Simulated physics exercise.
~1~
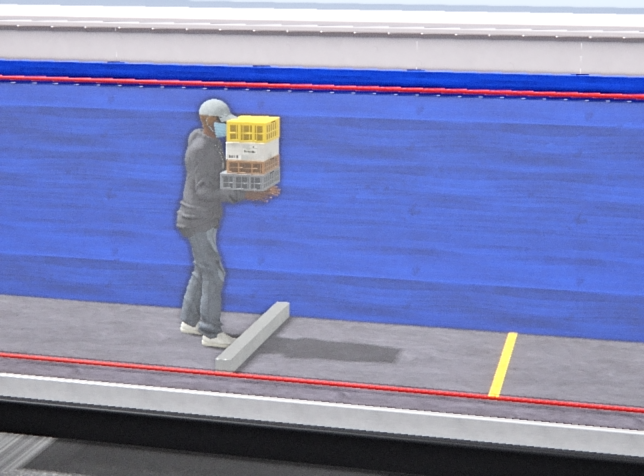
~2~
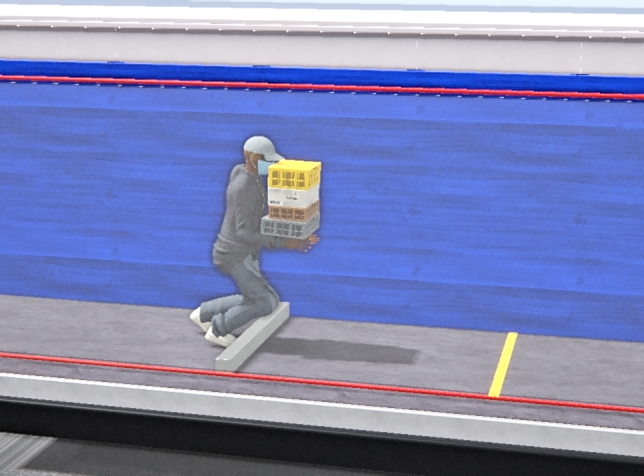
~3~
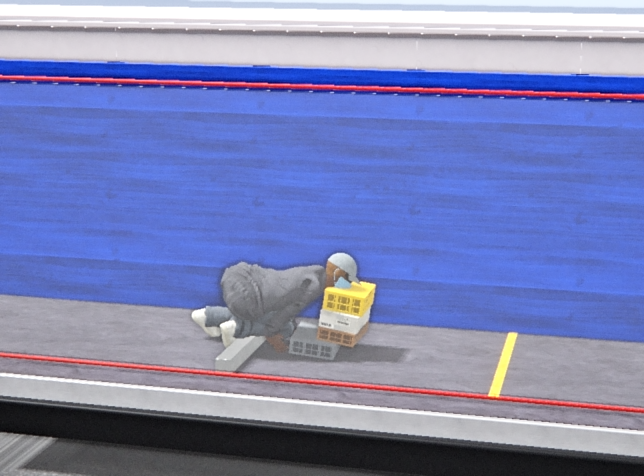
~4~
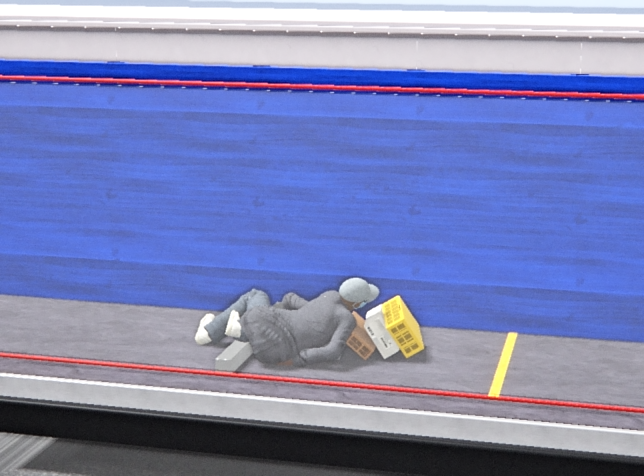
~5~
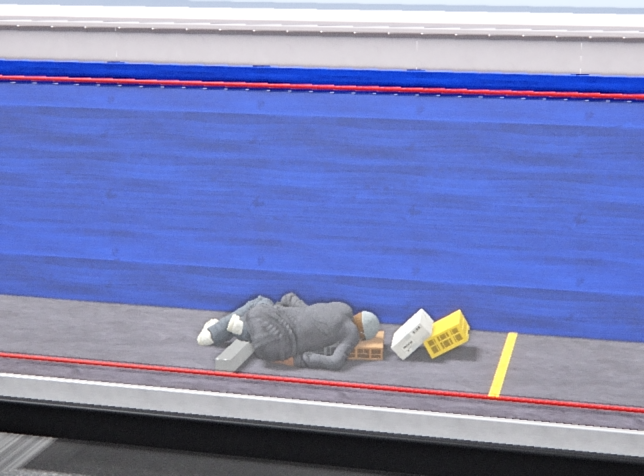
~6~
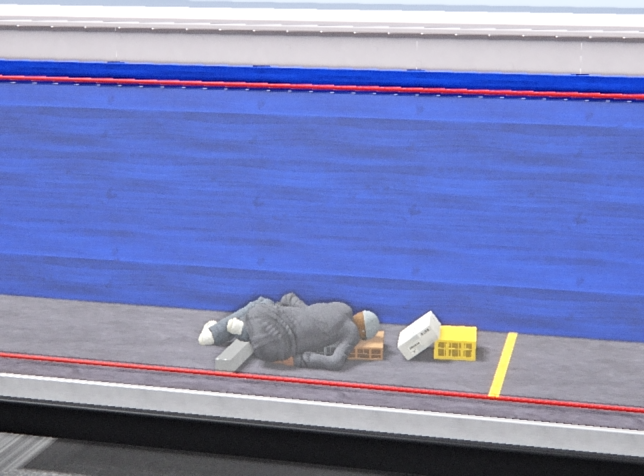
On a grey walkway beside a blue wall, a capped, masked person carrying stacked crates buckled at the knees and pitched forward over a low rail, ending face down while the white and yellow boxes tumbled right, stopping short of the yellow line.
